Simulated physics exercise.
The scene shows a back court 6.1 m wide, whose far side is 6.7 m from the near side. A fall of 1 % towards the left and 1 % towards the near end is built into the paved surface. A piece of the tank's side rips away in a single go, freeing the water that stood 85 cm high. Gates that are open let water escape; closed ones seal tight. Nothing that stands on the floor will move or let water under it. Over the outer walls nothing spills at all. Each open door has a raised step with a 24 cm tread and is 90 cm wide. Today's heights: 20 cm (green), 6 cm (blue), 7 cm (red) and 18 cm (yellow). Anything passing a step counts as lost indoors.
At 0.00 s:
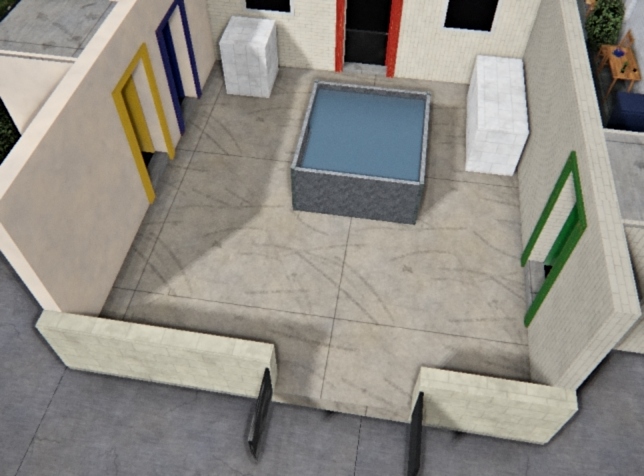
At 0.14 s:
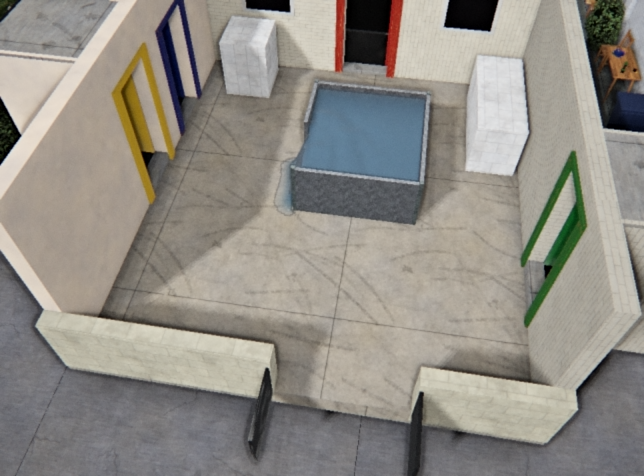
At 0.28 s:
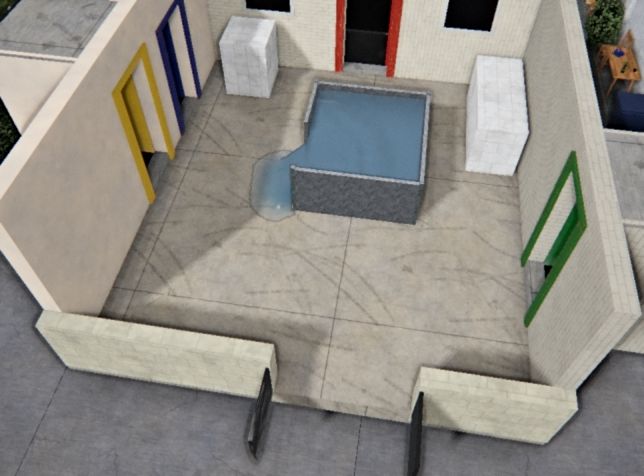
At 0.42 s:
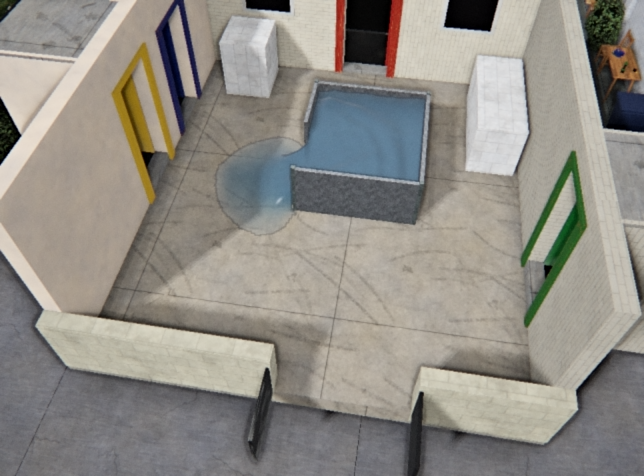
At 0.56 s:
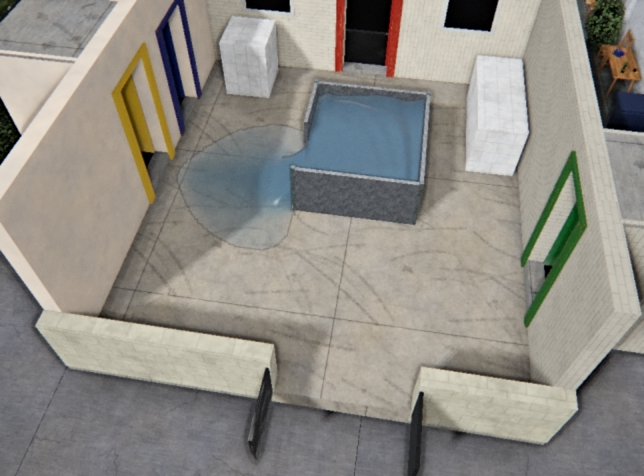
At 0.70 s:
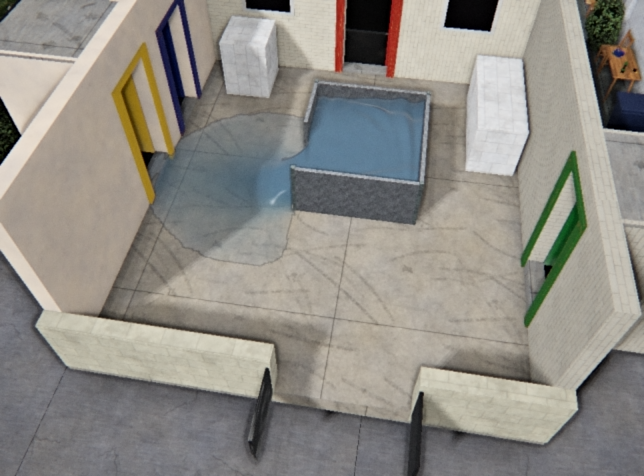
Water pours from the left side of the raised tank and spreads across the paved court.
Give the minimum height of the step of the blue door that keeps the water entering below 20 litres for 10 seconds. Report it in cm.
Minimum height: About 18 cm.
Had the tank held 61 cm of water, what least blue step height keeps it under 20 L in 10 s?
Something near 12.5 cm should do.
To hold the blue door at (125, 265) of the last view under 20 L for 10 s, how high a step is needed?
Roughly 20 cm.
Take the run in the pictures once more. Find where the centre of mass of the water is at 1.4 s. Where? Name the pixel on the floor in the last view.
Approximately (311, 177).
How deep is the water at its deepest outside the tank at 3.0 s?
It gets to close to 37 centimetres there.
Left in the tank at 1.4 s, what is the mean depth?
Around 55 cm on average.
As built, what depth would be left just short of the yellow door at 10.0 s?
The depth there is around 11.0 cm.
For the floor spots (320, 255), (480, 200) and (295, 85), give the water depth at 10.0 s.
Roughly 4, 9 and 2 cm, in turn.
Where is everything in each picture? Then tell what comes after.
In the first picture, still water, 85 cm deep, in the tank at (365, 132); the blue door at (181, 70) is dry.
In the second picture, water pours out at (302, 170) and has run 0.3 m, to (284, 182); about 11 cm deep outside, 85 cm at the back.
In the third picture, the front is at (256, 181), 0.8 m from the gap at (302, 173); 1.0 m2 of floor is wet, 85 cm left at the back.
In the fourth picture, the front is at (220, 174), 1.5 m from the gap at (302, 174); 2.3 m2 of floor is wet, 82 cm left at the back.
In the fifth picture, the front is at (182, 172), 2.1 m from the gap at (302, 174); 4.3 m2 of floor is wet, 74 cm left at the back.
In the sixth picture, the gap is at (302, 174), the front 2.6 m out at (152, 172); the back of the tank holds 73 cm; 0.6 m in a straight line remain to the blue door at (181, 70).
After 1.4 s water covers 30 % of the floor, deepest (48 cm) near (295, 194); 18 cm at the blue door, 15 litres in over its 6 cm step.
After 3.0 s water covers 40 % of the floor, deepest (37 cm) near (86, 345); 14 cm at the blue door, 98 litres in over its 6 cm step.
After 10.0 s water covers 95 % of the floor, deepest (16 cm) near (86, 345); 9 cm at the blue door, 232 litres in over its 6 cm step.
At the blue door as built, the water arrived by 0.9 s and peaked near 18 cm at 1.6 s.
Run again over the same 10 s with other heights there, 53 litres in over 14.5 cm, 13 litres over 19.5 cm. The limit of 20 litres is kept from about 18 cm up.
